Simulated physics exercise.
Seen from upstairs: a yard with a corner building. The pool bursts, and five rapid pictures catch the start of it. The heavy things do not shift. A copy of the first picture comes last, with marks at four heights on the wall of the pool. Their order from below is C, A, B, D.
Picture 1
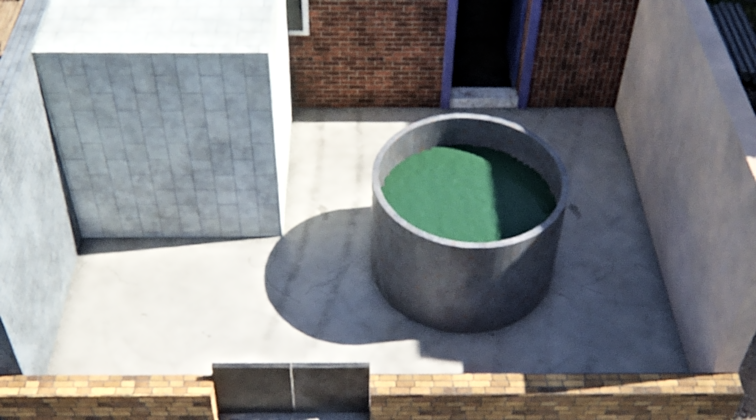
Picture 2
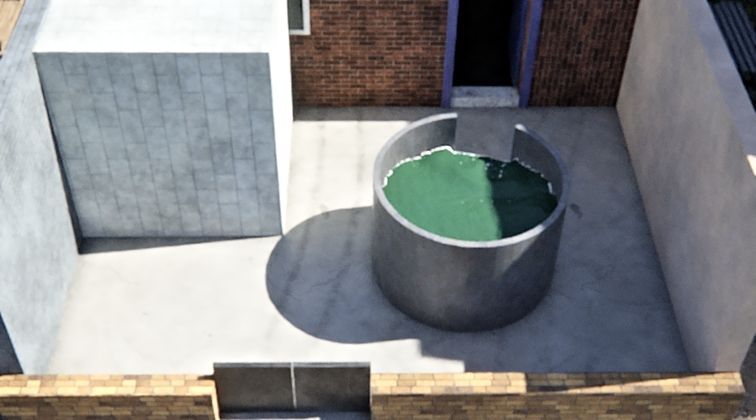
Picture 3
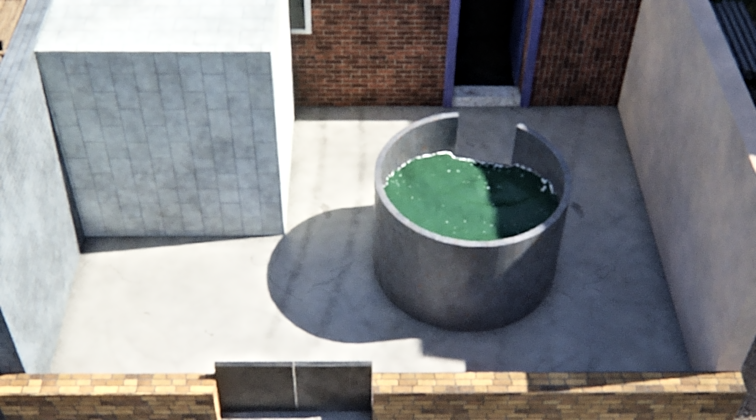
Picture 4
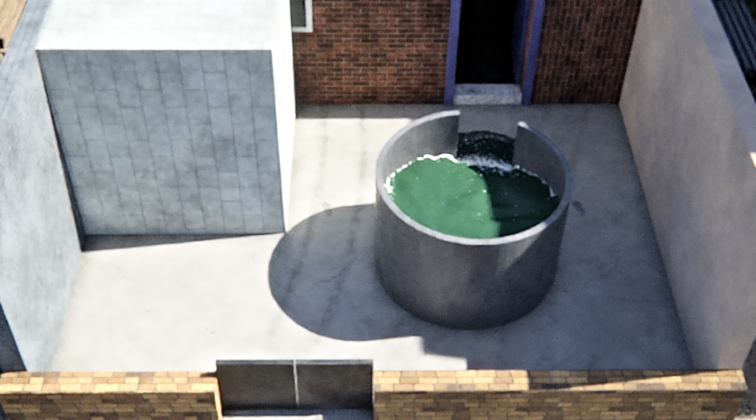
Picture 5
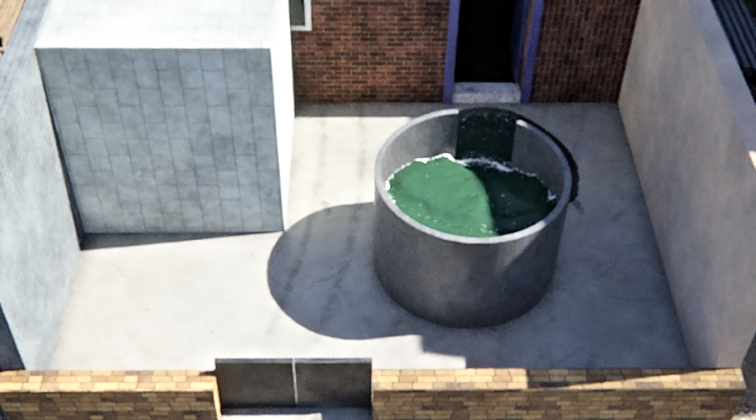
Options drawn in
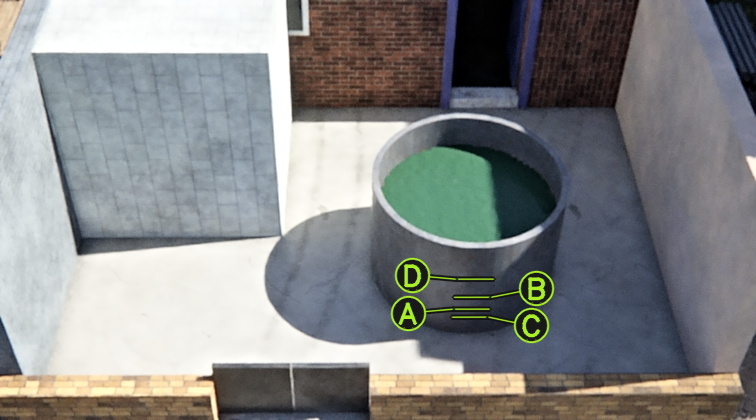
At the start, green water lies still in a round grey pool in a walled yard, near a blue doorway. A section of the pool's far wall then drops out of line, leaving a gap, and the water churns white along its far edge as a dark wet patch appears behind the rim.
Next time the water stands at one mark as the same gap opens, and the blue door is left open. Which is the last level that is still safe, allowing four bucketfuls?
The limit is A.
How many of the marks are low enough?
Two of them.
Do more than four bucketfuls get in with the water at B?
Yes, that goes wrong.
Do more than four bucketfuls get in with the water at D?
Yes.
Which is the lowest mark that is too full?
That would be B.
In lime, A at (471, 309); B at (472, 297); C at (470, 317); D at (474, 279); from the bottom up C, A, B, D.
If A is chosen, a bucket or two gets in.
If B is chosen, about 10 bucketfuls get in.
If C is chosen, nothing gets over.
If D is chosen, dozens of bucketfuls pour in.
